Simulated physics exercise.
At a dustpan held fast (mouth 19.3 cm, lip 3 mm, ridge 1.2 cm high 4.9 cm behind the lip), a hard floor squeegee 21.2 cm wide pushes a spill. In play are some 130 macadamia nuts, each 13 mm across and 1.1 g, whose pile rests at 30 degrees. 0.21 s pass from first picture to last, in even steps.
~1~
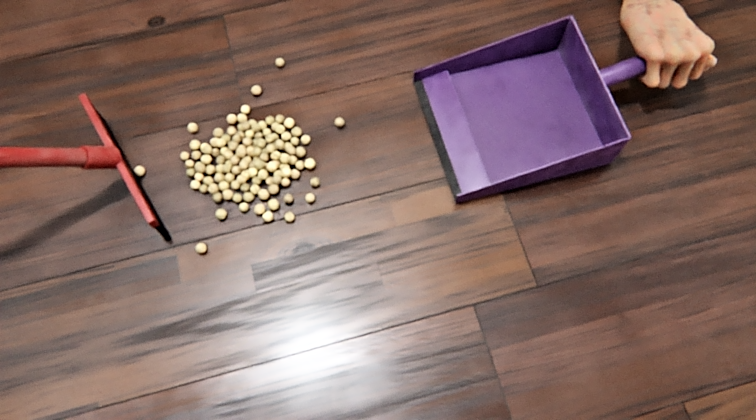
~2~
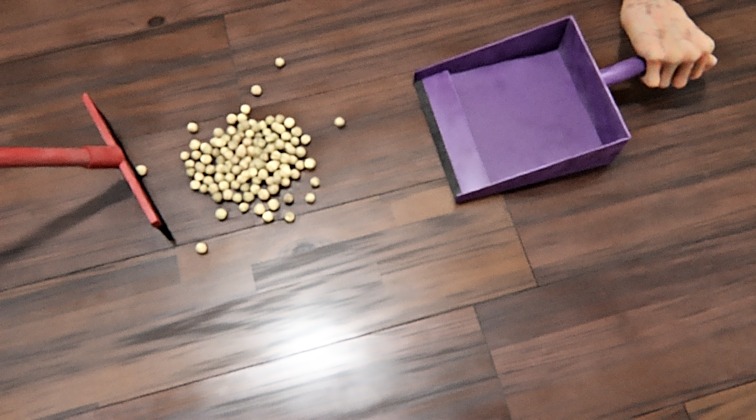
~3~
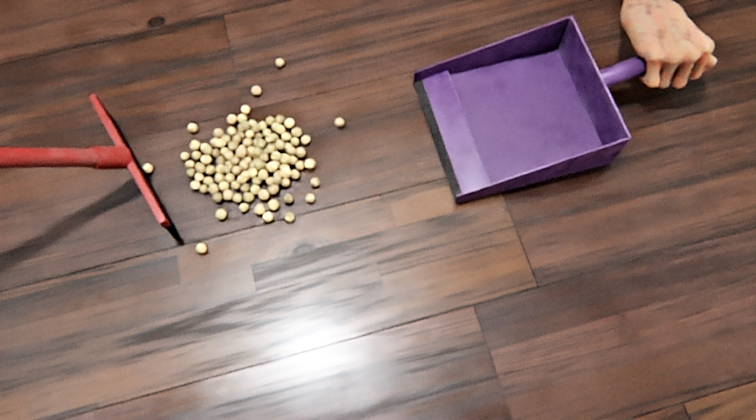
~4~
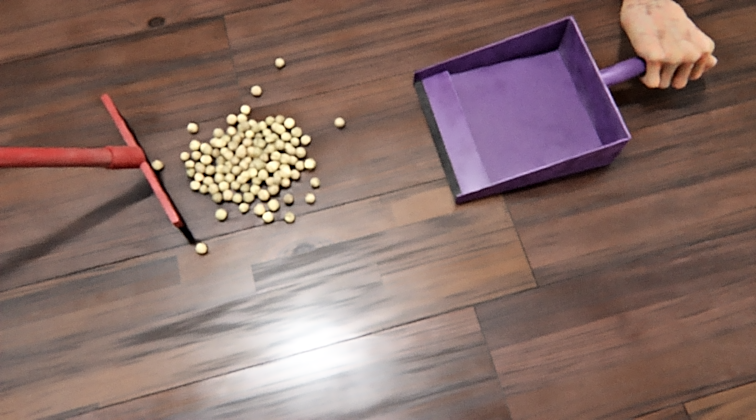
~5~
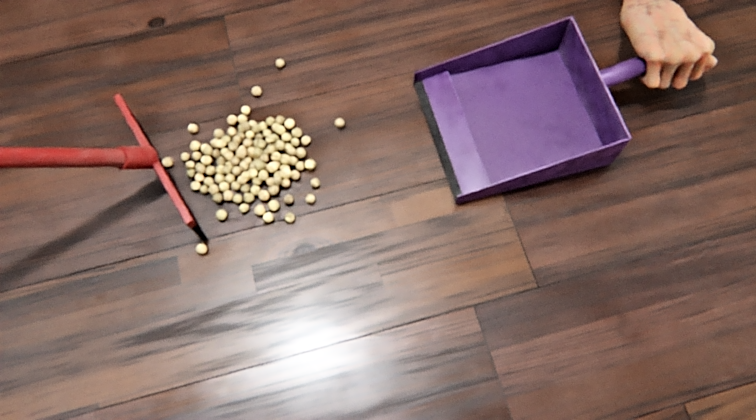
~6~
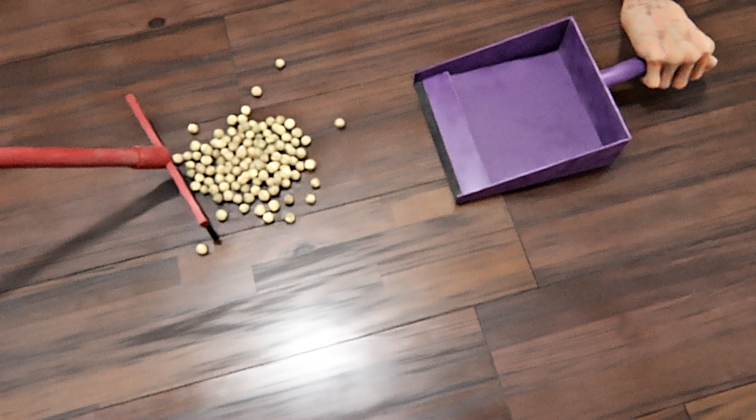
A red squeegee slid slowly right across a dark wooden floor, nudging one stray round nut up to the edge of a pale pile, while a hand held a purple dustpan still on the right.
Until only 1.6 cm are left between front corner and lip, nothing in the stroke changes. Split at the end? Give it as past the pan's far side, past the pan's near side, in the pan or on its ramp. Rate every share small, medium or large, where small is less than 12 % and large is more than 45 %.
Ratings - far side: Medium; near side: Small; pan: Small.
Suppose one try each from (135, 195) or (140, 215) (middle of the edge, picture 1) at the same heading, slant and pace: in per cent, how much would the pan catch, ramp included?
First try about 0 per cent, second about 0 per cent.
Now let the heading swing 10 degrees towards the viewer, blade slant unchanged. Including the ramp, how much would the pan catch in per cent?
My guess is some 0 percent.
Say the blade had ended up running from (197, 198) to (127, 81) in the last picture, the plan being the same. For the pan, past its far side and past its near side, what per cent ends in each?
Final per cent - pan 0, far 50, near 0.
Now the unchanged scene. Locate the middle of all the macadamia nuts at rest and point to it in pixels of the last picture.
(393, 112).
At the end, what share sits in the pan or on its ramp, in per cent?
Roughly 5 percent.
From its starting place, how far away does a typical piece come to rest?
About 18 cm.
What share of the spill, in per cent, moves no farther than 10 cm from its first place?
About 10 %.
Then, 0.39 s after the last picture, middle of the blade 20 cm from the lip; 0 % over the lip, far side 20 %, near side 0 %.
Then, 0.65 s after the last picture, middle of the blade 11 cm from the lip; 0 % over the lip, far side 30 %, near side 5 %.
Then, 1.01 s after the last picture, middle of the blade 5 cm from the lip; 5 % over the lip, far side 35 %, near side 5 %.
In the end, far side 35 %, near side 5 %, pan 5 %, in front of the lip or behind the blade 60 %.
